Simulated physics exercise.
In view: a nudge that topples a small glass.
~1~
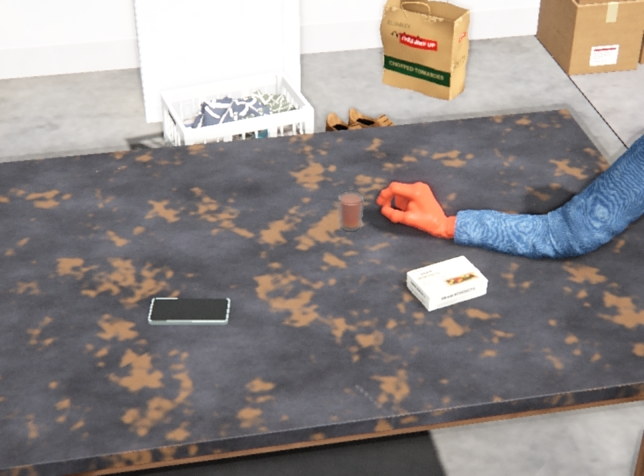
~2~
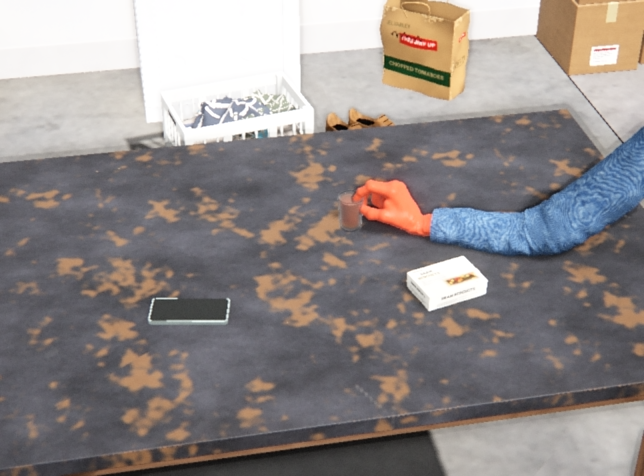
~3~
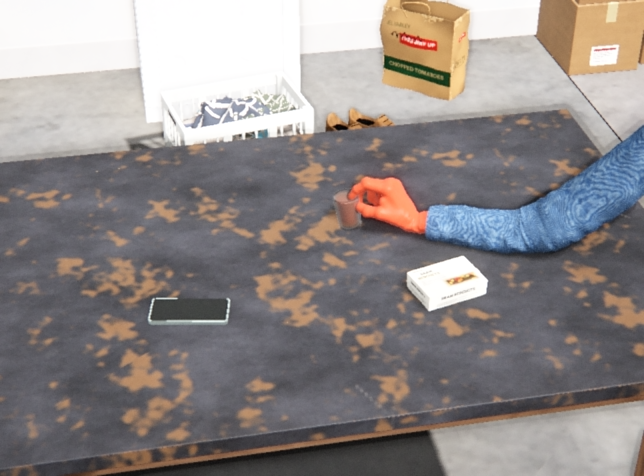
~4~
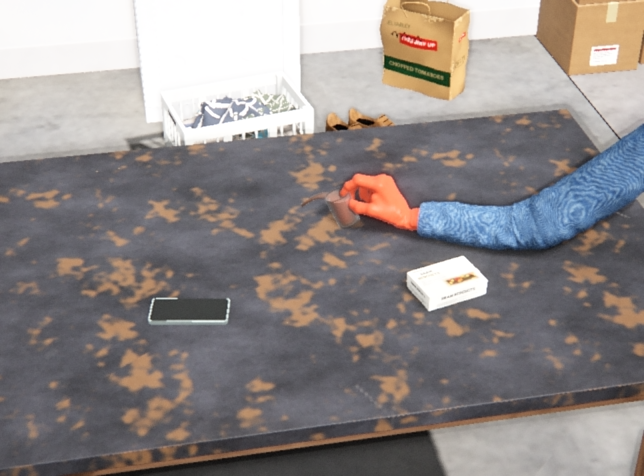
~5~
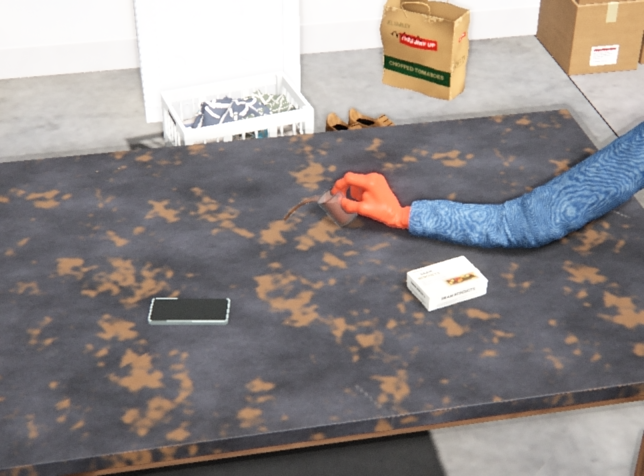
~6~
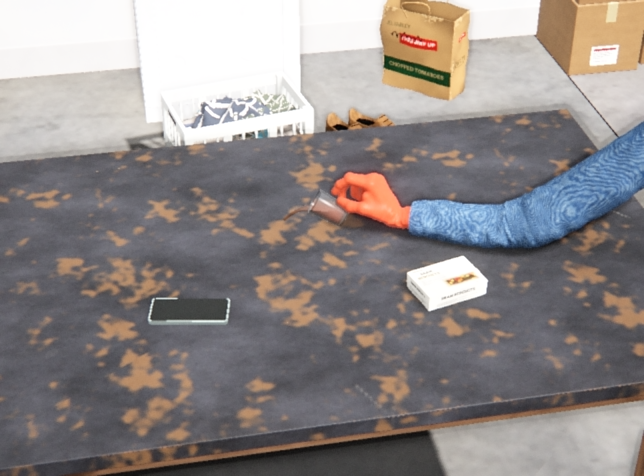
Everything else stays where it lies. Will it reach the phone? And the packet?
As for the phone, it remains untouched; the packet remains untouched.
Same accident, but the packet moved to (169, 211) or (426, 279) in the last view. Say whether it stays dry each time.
At the first place it is reached, at the second it remains untouched.
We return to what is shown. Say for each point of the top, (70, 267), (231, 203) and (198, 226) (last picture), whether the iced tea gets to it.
First not reached, second wet, third wet.
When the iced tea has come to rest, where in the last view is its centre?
At about (201, 211).
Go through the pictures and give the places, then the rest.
In the first picture, it stands upright; small glass (351, 210) nearly full; phone (189, 310); packet (447, 276).
In the second picture, it is being nudged; small glass nearly full, surface at (351, 199).
In the third picture, it is being nudged; small glass (348, 209) nearly full; packet (447, 276).
In the fourth picture, it is being nudged; small glass (342, 207) tipped 25°; phone (189, 310).
In the fifth picture, it is being nudged; small glass (337, 206) tipped 35°.
In the sixth picture, it is falling; small glass (328, 208) tipped 60°; phone (189, 310); packet (447, 276).
Next, the puddle covers about as much as a plate; the phone is clear of it; the packet is clear of it.
After that, the puddle covers about as much as a tray; the phone is clear of it; the packet is clear of it.
Finally, the puddle covers about as much as a tray; the phone is clear of it; the packet is clear of it.
